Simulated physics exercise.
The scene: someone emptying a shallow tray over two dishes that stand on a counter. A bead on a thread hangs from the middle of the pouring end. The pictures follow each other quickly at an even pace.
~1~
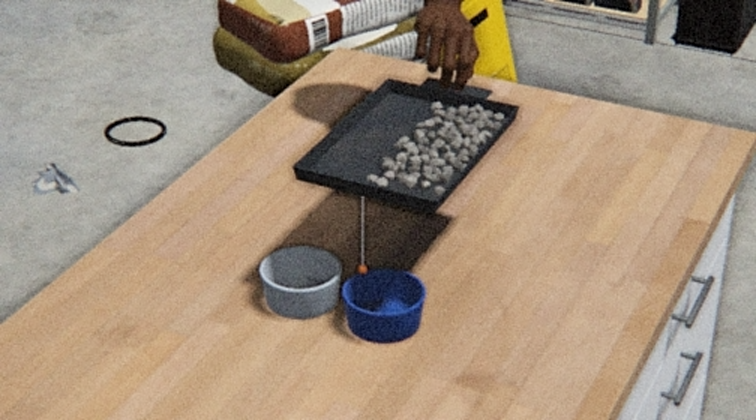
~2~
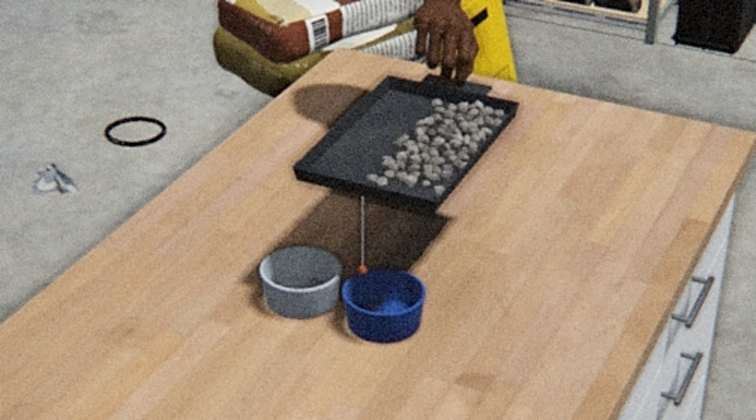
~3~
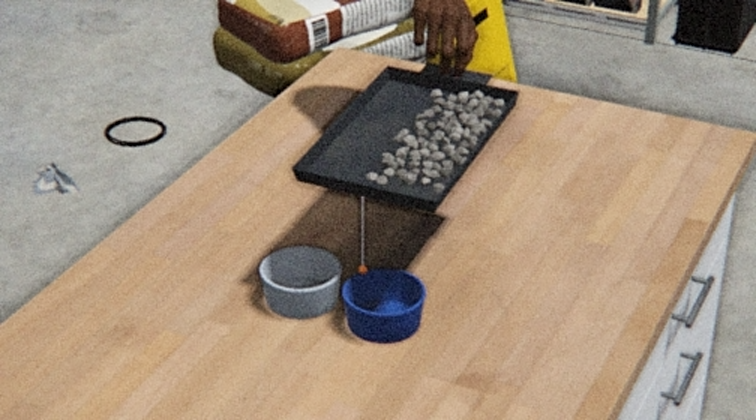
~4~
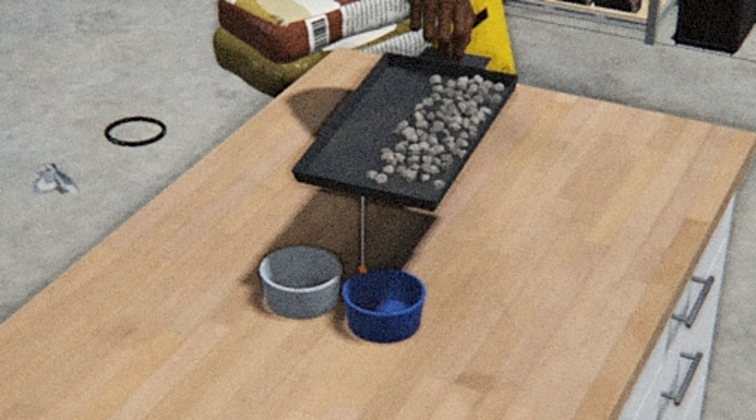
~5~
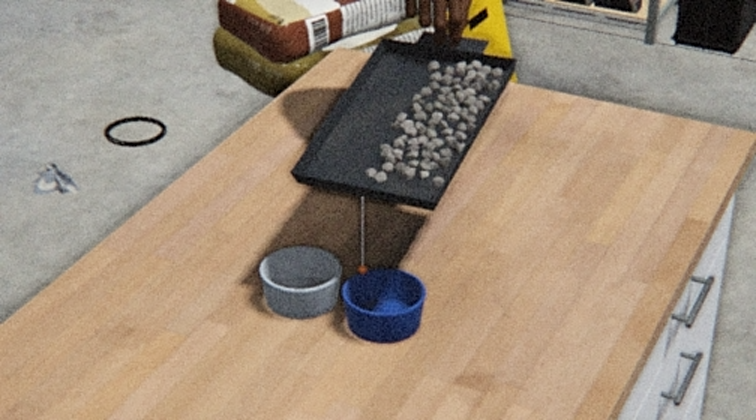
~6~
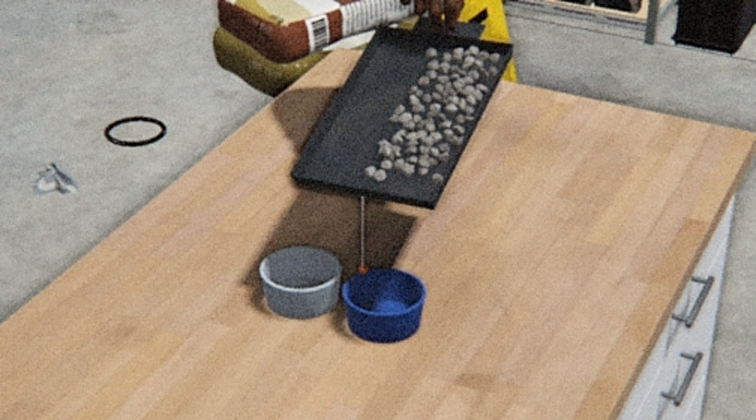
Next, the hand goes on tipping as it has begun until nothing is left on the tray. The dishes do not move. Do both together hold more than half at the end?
They take under half between them.
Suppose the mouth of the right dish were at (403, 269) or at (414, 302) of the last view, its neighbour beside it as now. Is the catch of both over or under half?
At the first place the smaller part, at the second under half.
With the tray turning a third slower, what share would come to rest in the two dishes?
Some 40 per cent.
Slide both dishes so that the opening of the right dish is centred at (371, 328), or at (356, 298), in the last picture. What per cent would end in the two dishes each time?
Near 50 % and 60 %.
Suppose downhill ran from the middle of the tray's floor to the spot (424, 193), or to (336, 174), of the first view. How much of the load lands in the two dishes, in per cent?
Near 20 % and 70 %.
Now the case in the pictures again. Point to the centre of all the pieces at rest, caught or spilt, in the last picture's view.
At about (311, 337).
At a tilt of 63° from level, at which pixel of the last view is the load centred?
Around (362, 180).
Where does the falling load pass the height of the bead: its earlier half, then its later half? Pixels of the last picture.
The first part at (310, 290); the rest at (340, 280).
Soon, tray tipped steeply; nearly all on the tray; a small part in the air.
A while on, tray tipped past a quarter turn; about a third on the tray; a stray few in the right dish; a small part in the left dish; about half outside both; a small part in the air.
Towards the end, tray tipped past a quarter turn; a small part in the right dish; about a quarter in the left dish; most outside both.
Finally, tray tipped past a quarter turn; a small part in the right dish; about a quarter in the left dish; most outside both.
